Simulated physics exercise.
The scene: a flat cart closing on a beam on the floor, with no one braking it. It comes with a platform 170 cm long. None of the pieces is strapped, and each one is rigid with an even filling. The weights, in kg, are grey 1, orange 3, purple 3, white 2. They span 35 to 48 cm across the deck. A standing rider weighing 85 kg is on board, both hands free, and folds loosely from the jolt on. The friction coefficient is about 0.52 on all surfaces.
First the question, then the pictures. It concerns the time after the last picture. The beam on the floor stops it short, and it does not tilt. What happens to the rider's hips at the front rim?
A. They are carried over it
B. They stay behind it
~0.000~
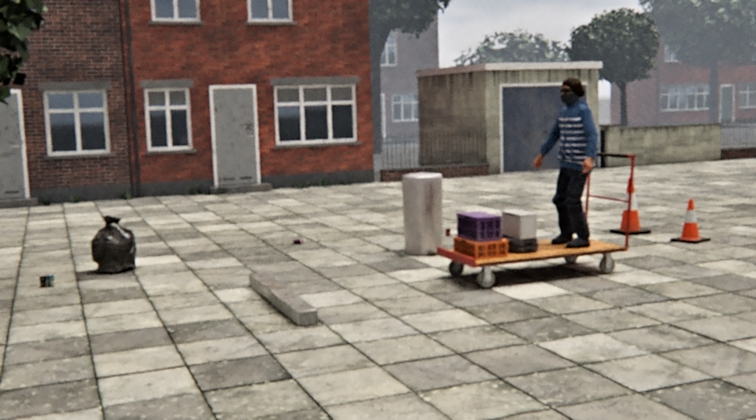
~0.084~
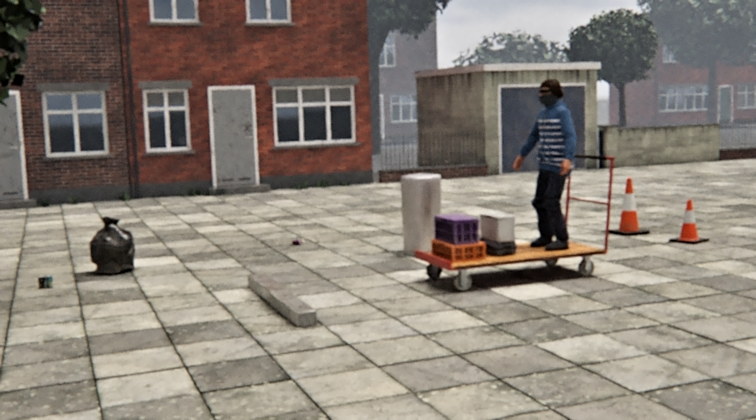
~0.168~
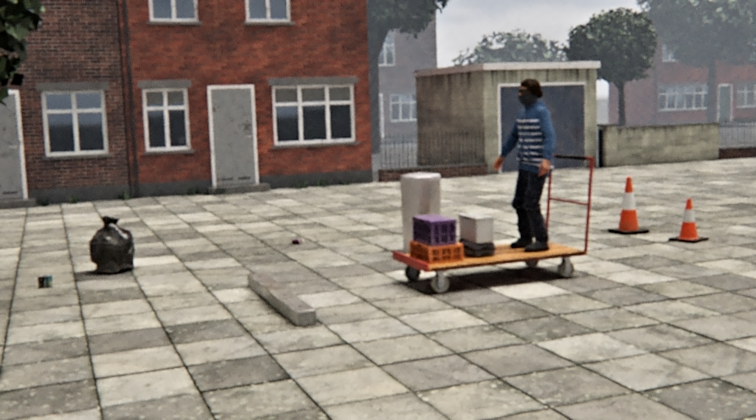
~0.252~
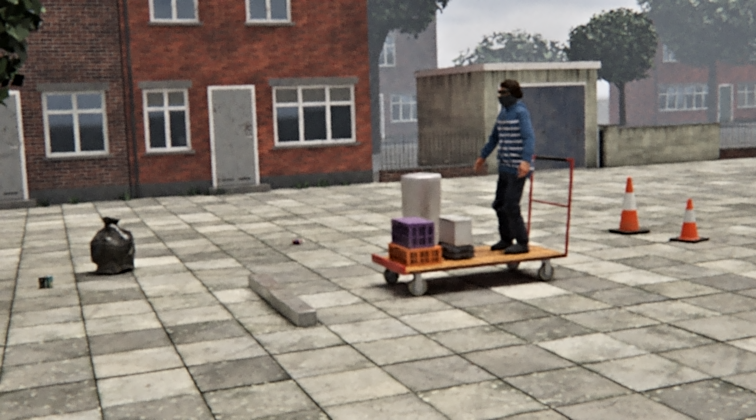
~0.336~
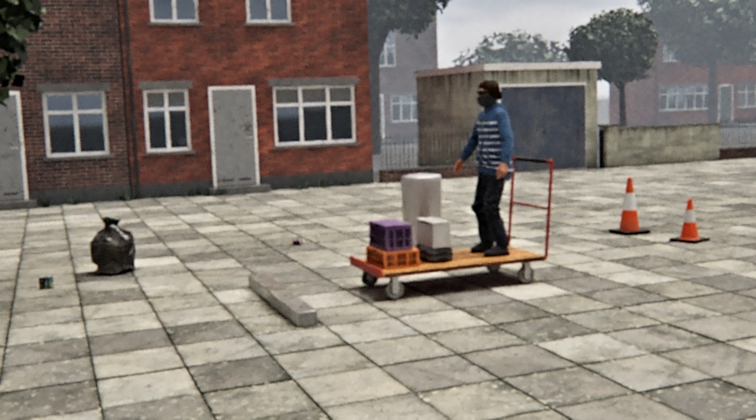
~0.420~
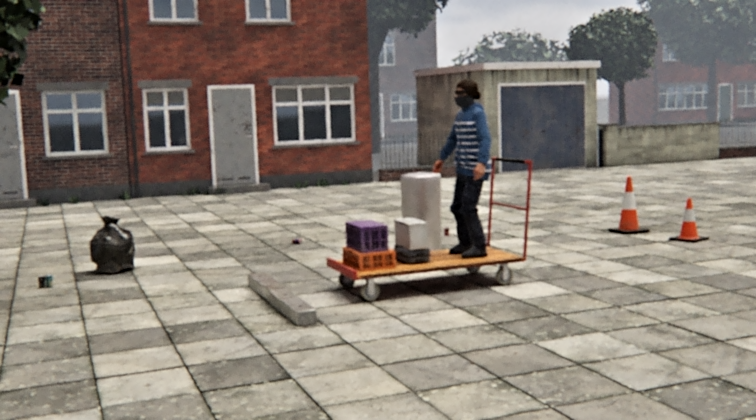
A, they are carried over it.
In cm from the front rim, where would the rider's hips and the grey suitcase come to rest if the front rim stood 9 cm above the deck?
So the hips go 110 cm beyond the rim, while the grey one stops 50 cm short of it.
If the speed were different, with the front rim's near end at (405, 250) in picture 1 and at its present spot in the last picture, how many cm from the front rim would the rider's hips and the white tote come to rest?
So the hips settle 70 cm short of the front rim, while the white one stops 30 cm behind it.
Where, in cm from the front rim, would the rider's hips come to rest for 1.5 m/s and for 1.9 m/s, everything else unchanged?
First 110 cm behind, then 50 cm behind.
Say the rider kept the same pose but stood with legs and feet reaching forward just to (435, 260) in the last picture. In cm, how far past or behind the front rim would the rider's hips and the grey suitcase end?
Hips 80 past, grey 50 behind.
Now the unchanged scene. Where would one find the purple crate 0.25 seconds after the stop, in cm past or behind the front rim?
Its centre is around 35 cm past the front rim.
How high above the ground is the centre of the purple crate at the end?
Near 15 cm above the ground.
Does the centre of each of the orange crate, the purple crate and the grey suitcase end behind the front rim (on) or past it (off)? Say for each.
End state - orange: Stays put, purple: Comes away, grey: Stays put.
Impact comes at 0.63 s.
After 1.18 s the rider's hips are 25 cm behind the rim, near (303, 219) in the last picture's view.
After 1.63 s the rider's hips are 37 cm past the rim, near (236, 251) in the last picture's view.
When all is still (4.0 s), past the rim, purple crate, white tote and the rider's hips; behind it, grey suitcase and orange crate.
